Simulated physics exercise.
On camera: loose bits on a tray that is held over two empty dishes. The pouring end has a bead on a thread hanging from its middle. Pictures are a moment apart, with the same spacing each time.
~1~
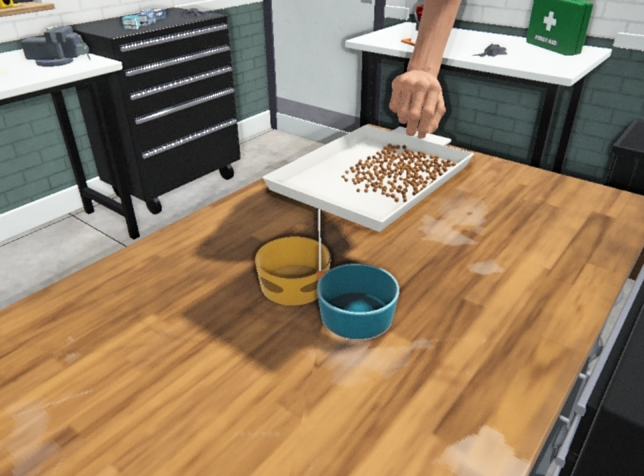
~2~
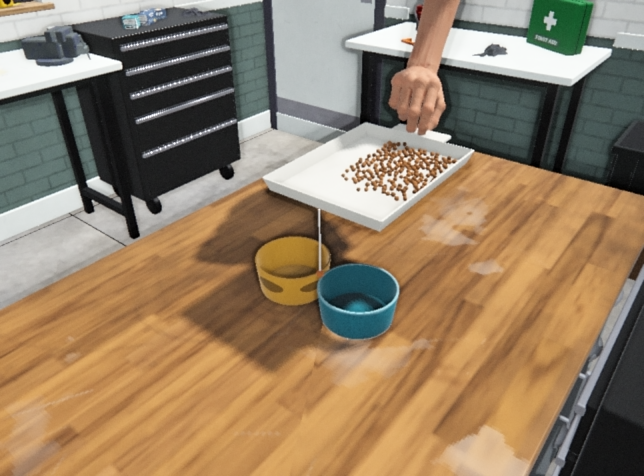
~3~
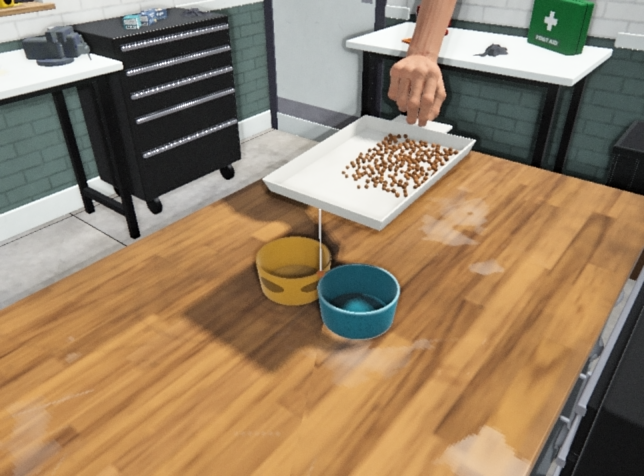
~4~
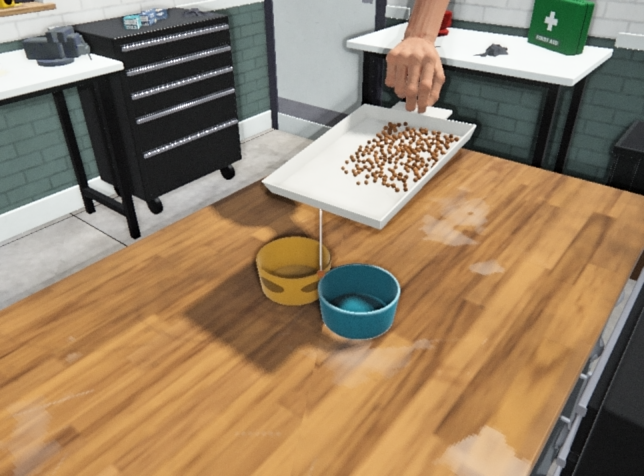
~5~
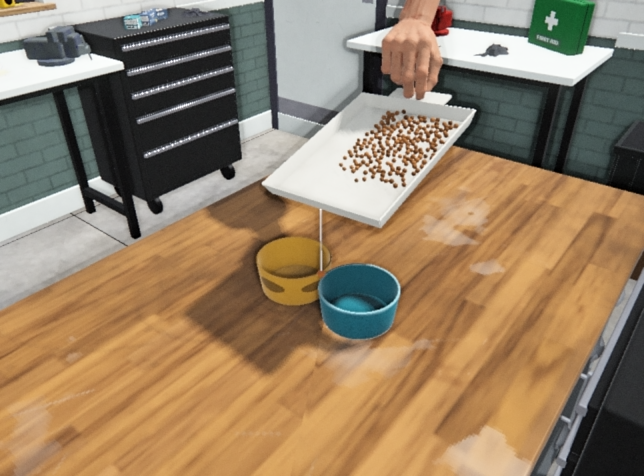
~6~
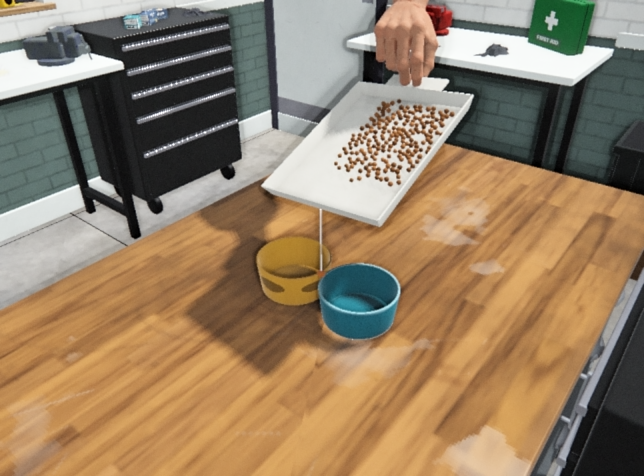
In a workshop with green brick walls, a black tool chest and a green first-aid box, a still view looks down across a wooden worktop. A hand holds a white tray of small brown pieces above a yellow bowl on the left and a teal bowl on the right, with a thin white thread hanging from its near edge. The hand gradually raises the tray's far end, steepening its tilt, and the pieces shift slightly across it.
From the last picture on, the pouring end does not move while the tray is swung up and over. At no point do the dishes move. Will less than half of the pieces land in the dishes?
Honestly, the catch comes out below half of the load.
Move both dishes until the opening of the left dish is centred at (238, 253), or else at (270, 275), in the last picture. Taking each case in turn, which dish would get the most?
At place one the right of the pair; at place two the left of the pair.
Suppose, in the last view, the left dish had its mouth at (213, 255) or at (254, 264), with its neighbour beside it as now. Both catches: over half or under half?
Taking the tries in order: A major share, followed by a major share.
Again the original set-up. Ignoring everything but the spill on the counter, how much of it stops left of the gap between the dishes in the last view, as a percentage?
Some 100 per cent.
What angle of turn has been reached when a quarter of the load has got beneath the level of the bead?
Reading: Some 70°.
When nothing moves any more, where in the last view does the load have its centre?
The centre comes to rest near (253, 316).
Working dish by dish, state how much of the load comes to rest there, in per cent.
Result - left dish: 20 %; right dish: 0 %.
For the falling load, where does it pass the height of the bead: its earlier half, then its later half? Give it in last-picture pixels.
Early half: (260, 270); late half: (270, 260).
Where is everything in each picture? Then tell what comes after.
The first picture shows corners of the pouring end (270, 177) and (380, 217), level; middle of the load (396, 170), cereal balls; left dish (269, 286); right dish (334, 320); bead on its thread (320, 274).
The second picture shows corners of the pouring end (269, 177) and (380, 217), level; middle of the load (396, 168).
The third picture shows corners of the pouring end (269, 178) and (380, 217), tipped barely, lowest at the left corner; middle of the load (397, 162).
The fourth picture shows corners of the pouring end (269, 180) and (379, 216), tipped a little, lowest at the left corner; middle of the load (396, 154).
The fifth picture shows corners of the pouring end (268, 182) and (378, 215), tipped clearly, lowest at the left corner; middle of the load (395, 145).
The sixth picture shows corners of the pouring end (268, 183) and (376, 215), tipped clearly, lowest at the left corner; middle of the load (390, 139), every one on the move; left dish (270, 286); right dish (335, 320).
Just after the last frame, tray tipped steeply; roughly half on the tray; roughly a quarter outside both; roughly a third in the air.
A moment on, tray tipped past a quarter turn; roughly a quarter in the left dish; roughly two thirds outside both; about a tenth in the air.
Further on, tray tipped past a quarter turn; roughly a quarter in the left dish; the larger part outside both.
When it is over, tray tipped past a quarter turn; not one in the right dish; roughly a quarter in the left dish; the larger part outside both.
